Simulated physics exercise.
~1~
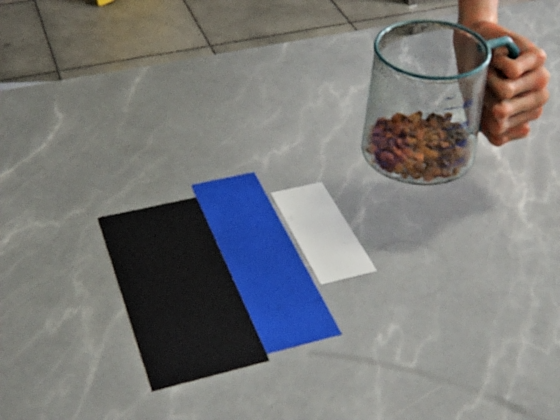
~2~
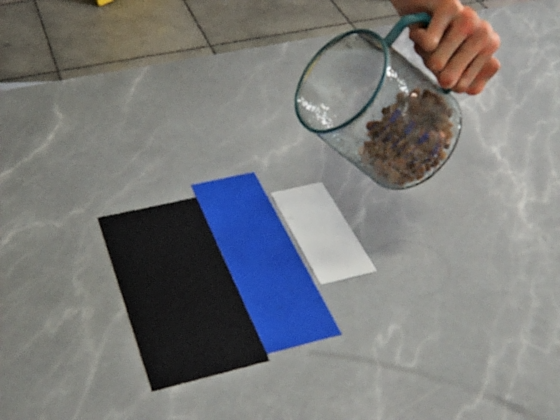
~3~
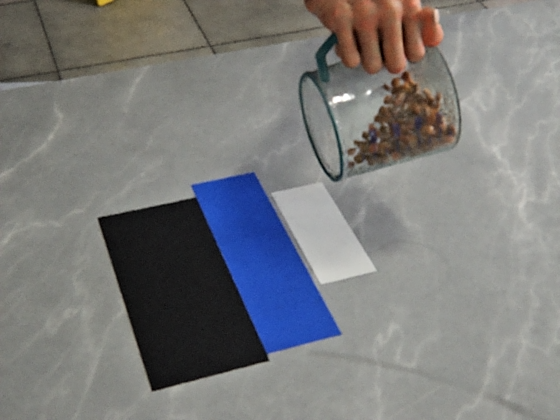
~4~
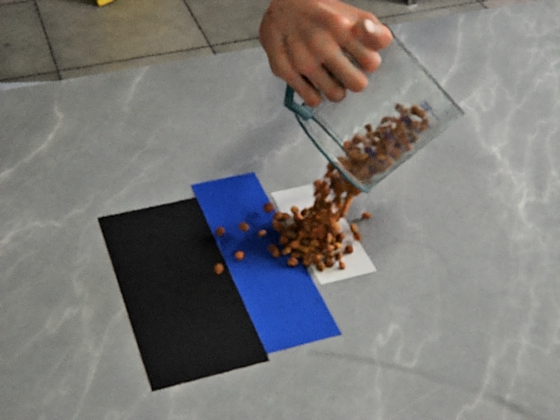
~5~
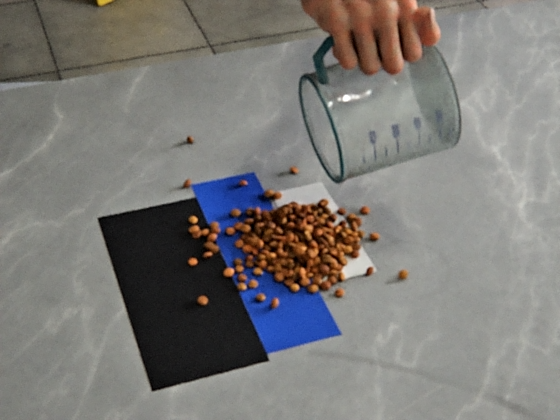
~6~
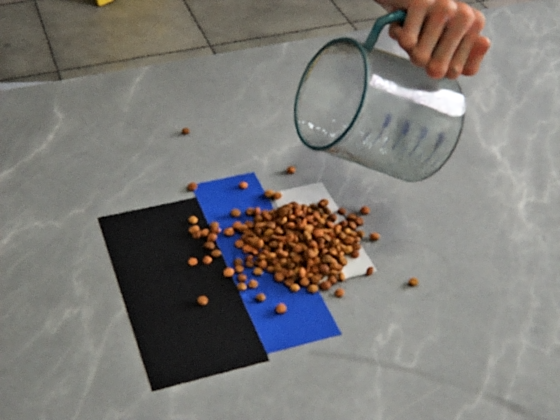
A hand tips a clear jug, spilling brown kibble mostly over the blue and white mats.
